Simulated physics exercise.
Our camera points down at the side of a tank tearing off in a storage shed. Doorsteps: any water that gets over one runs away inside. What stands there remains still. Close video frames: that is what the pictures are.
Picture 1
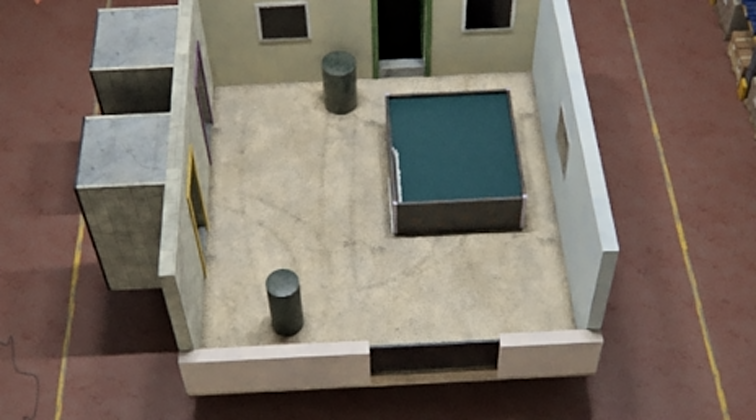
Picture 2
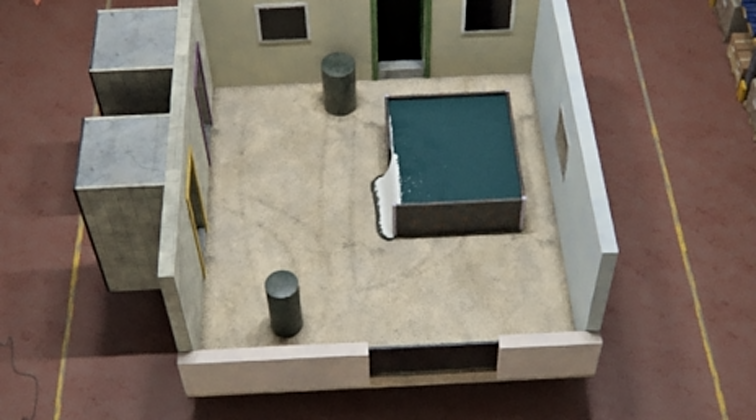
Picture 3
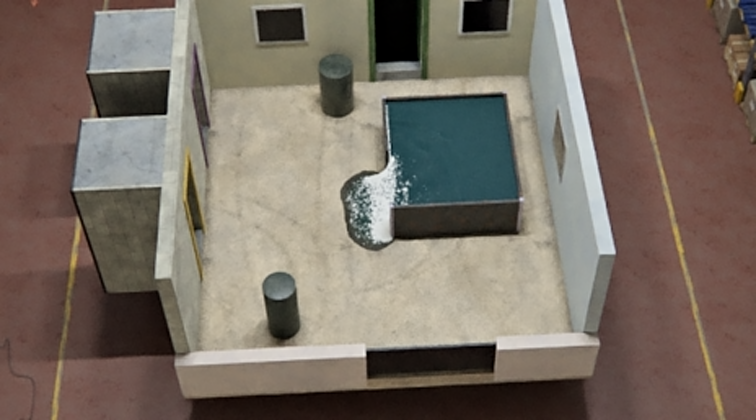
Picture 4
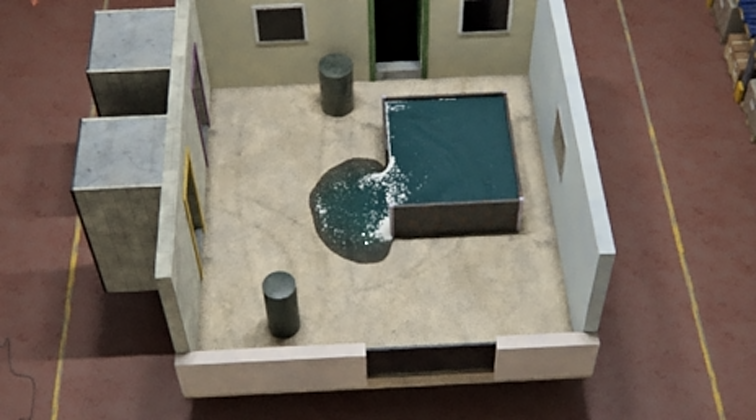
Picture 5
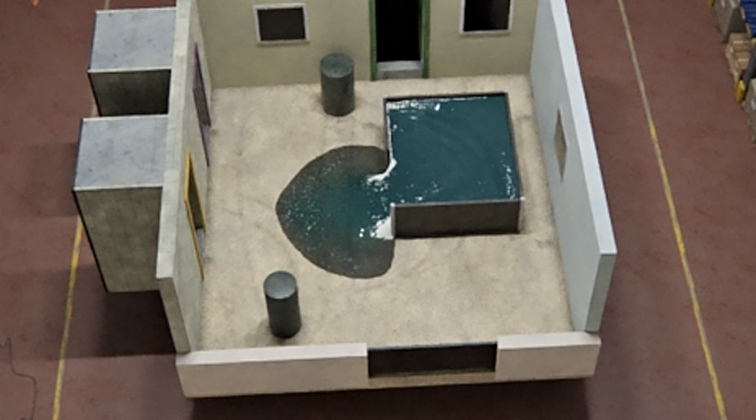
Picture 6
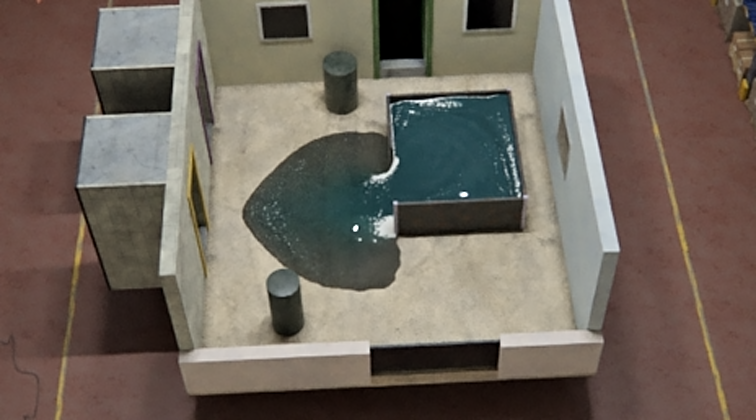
At the start, dark green water sits still in an open square tank inside a roofless, pale-walled shed with two dark cylinders on its floor. The tank's left side gives way and white, foaming water bursts out, then a dark pool spreads leftward across the floor, widening between the cylinders.
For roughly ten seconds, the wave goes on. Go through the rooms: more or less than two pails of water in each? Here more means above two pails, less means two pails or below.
Yellow door: More; purple door: More; green door: Less.
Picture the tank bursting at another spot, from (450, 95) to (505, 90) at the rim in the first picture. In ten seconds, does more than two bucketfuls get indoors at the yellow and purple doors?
Well, the yellow door comes up short, but the purple door crosses the threshold.
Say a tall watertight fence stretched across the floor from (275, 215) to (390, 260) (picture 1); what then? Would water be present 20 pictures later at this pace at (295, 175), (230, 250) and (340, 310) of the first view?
Submerged; submerged; untouched.
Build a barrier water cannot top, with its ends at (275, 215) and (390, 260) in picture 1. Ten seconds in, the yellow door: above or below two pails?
Then: Yellow keeps below it.
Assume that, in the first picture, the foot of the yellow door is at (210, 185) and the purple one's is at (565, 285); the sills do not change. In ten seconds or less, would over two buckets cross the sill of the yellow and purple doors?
First the yellow door, which crosses the line, then the purple door, which crosses the line.
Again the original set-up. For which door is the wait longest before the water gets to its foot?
Answer: The green one.
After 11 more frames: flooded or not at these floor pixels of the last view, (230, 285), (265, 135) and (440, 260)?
Taking them as listed, they are waterlogged, waterlogged and spared.
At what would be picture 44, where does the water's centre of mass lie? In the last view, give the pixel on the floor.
Estimate: (358, 212).
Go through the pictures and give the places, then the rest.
Still water in the open tank at (453, 148), in the first picture.
The front is at (392, 238), out from the gap at (394, 197), in the second picture.
The front is at (349, 184), out from the gap at (391, 199), in the third picture.
Water pours out at (391, 200) and has run to (314, 198), in the fourth picture.
Water pours out at (392, 199) and has run to (282, 202), in the fifth picture.
Water pours out at (395, 197) and has run to (249, 220), in the sixth picture.
A moment on, water covers 40 % of the floor; the yellow door under two buckets in, the purple door wet at the sill, nothing in, the green door not reached.
Next, water covers 45 % of the floor; the yellow door far over two buckets in, the purple door over two buckets in, the green door not reached.
Then, water covers 55 % of the floor; the yellow door far over two buckets in, the purple door far over two buckets in, the green door not reached.
Later, water covers 95 % of the floor; the yellow door far over two buckets in, the purple door far over two buckets in, the green door wet at the sill, nothing in.
In the end, water covers 100 % of the floor; the yellow door far over two buckets in, the purple door far over two buckets in, the green door wet at the sill, nothing in.
